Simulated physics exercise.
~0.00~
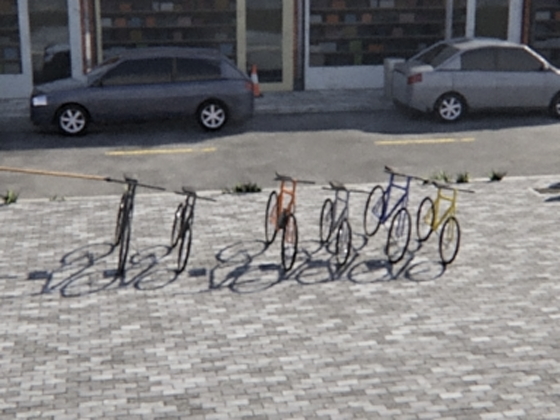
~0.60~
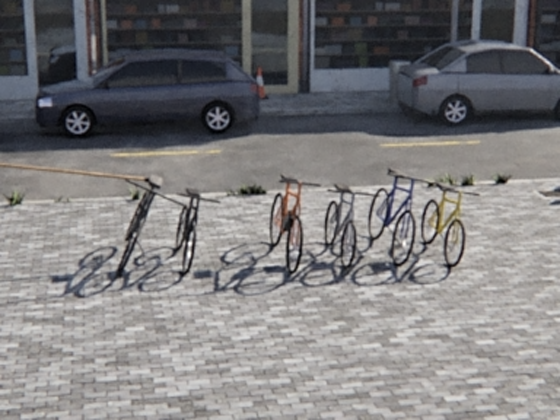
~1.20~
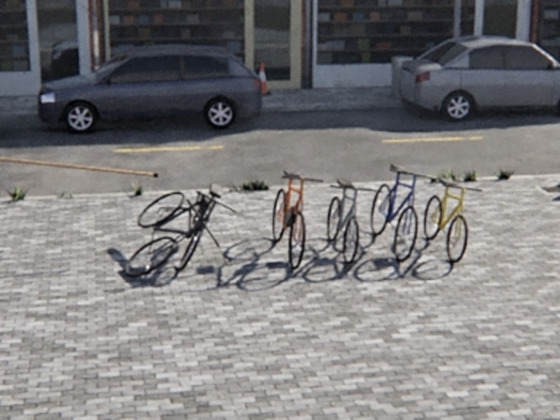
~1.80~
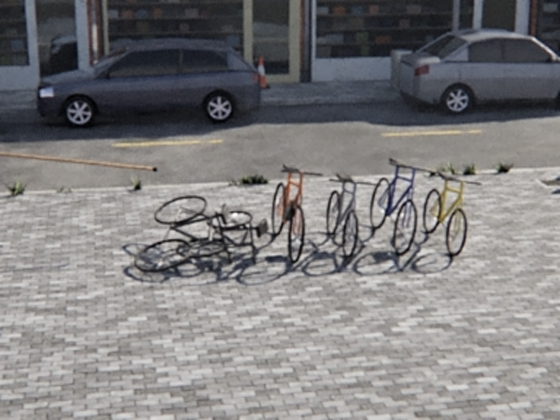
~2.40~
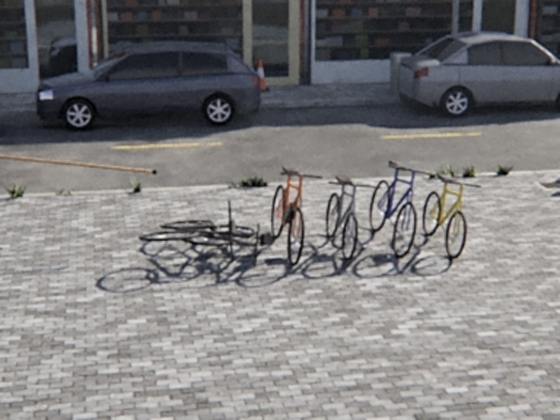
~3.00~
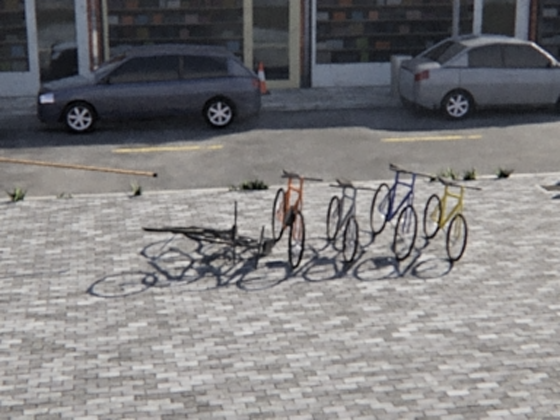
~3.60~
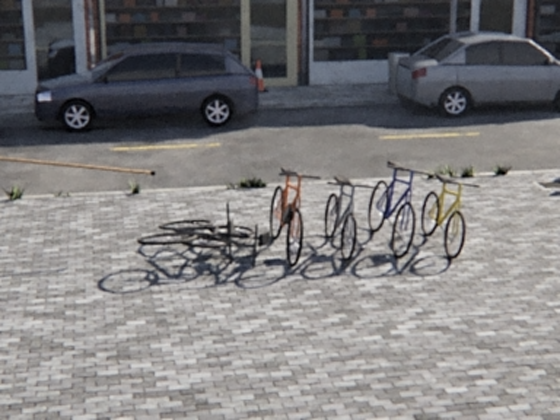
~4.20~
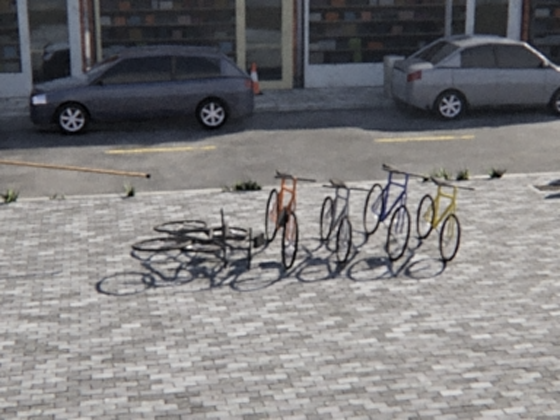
A pole nudging the leftmost of six parked bicycles, toppling it and its neighbour into a heap beside four left standing.
